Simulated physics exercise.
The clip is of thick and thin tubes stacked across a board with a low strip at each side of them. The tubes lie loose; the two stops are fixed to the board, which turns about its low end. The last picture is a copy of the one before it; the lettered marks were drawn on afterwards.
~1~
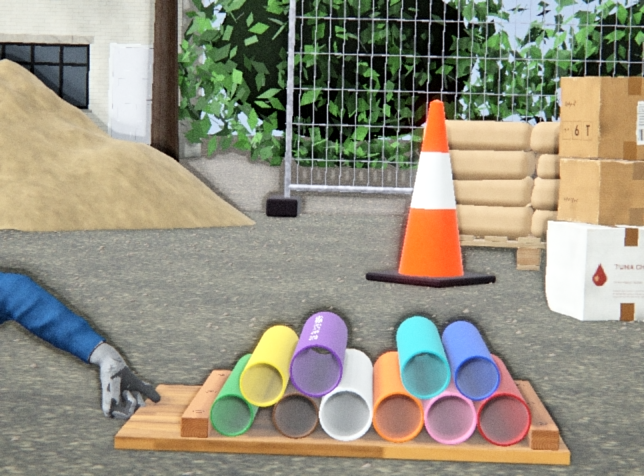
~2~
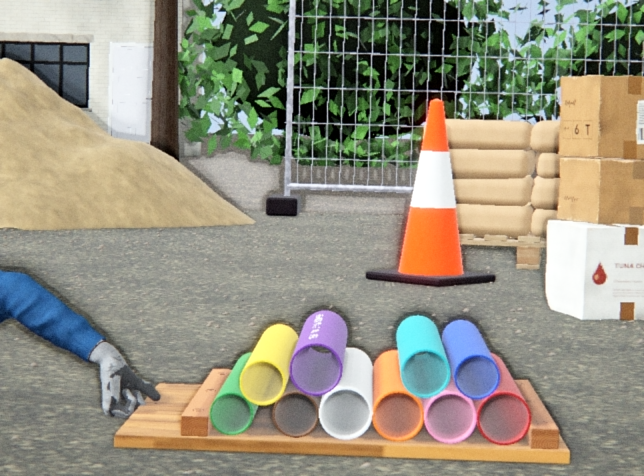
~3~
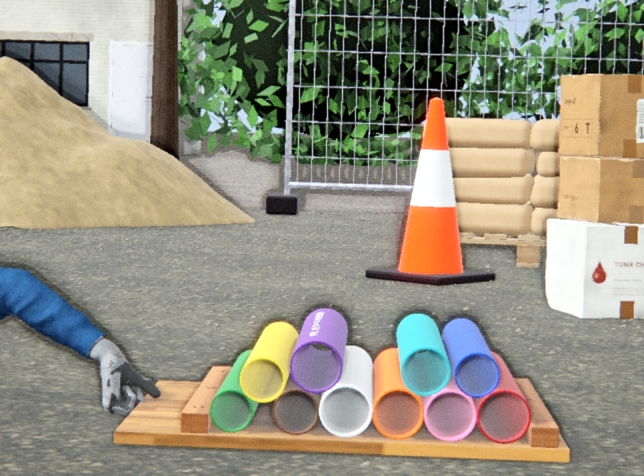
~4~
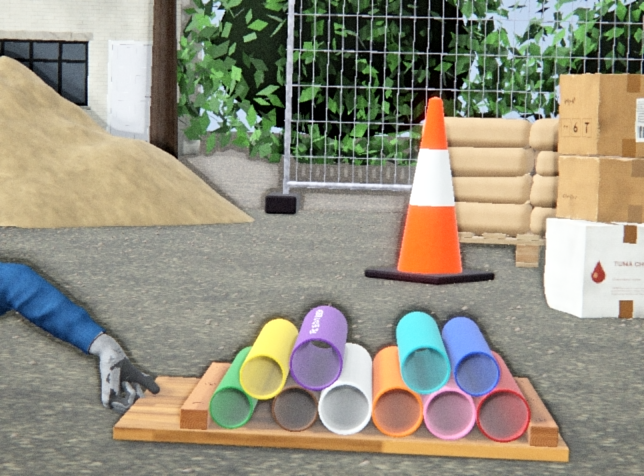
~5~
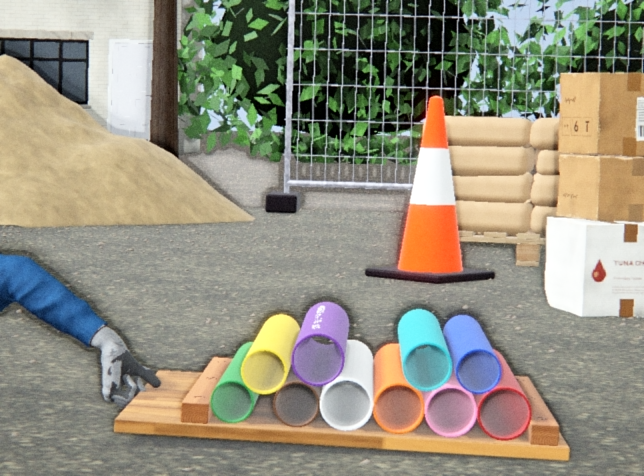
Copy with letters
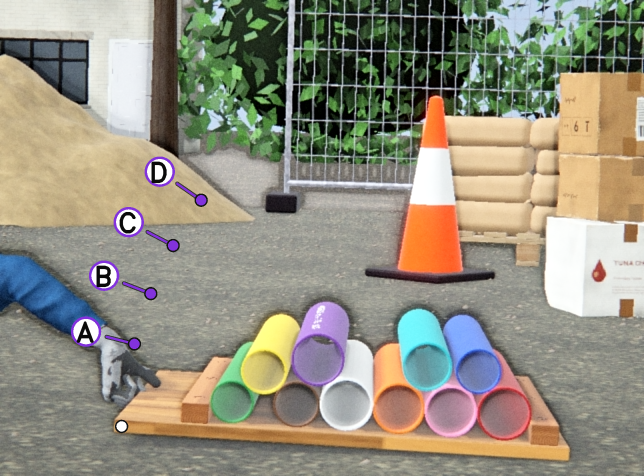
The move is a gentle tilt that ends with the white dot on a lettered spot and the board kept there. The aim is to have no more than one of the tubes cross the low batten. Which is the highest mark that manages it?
Mark C is as high as it can go.
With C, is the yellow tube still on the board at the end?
Yes.
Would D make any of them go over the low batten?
At D: Yes.
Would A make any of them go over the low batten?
At A: No.
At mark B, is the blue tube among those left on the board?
The blue tube: Yes.
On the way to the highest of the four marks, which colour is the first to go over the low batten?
It is the blue one.
On the copy, A at (134, 344); B at (151, 293); C at (173, 246); D at (201, 200); the white dot at (121, 426).
On C. First, board at 16°.
Then, board at 26°.
Finally, board at 26°, none over the low batten.
By contrast, A none over the low batten; B none over the low batten; D four over the low batten (yellow, purple, turquoise, blue).
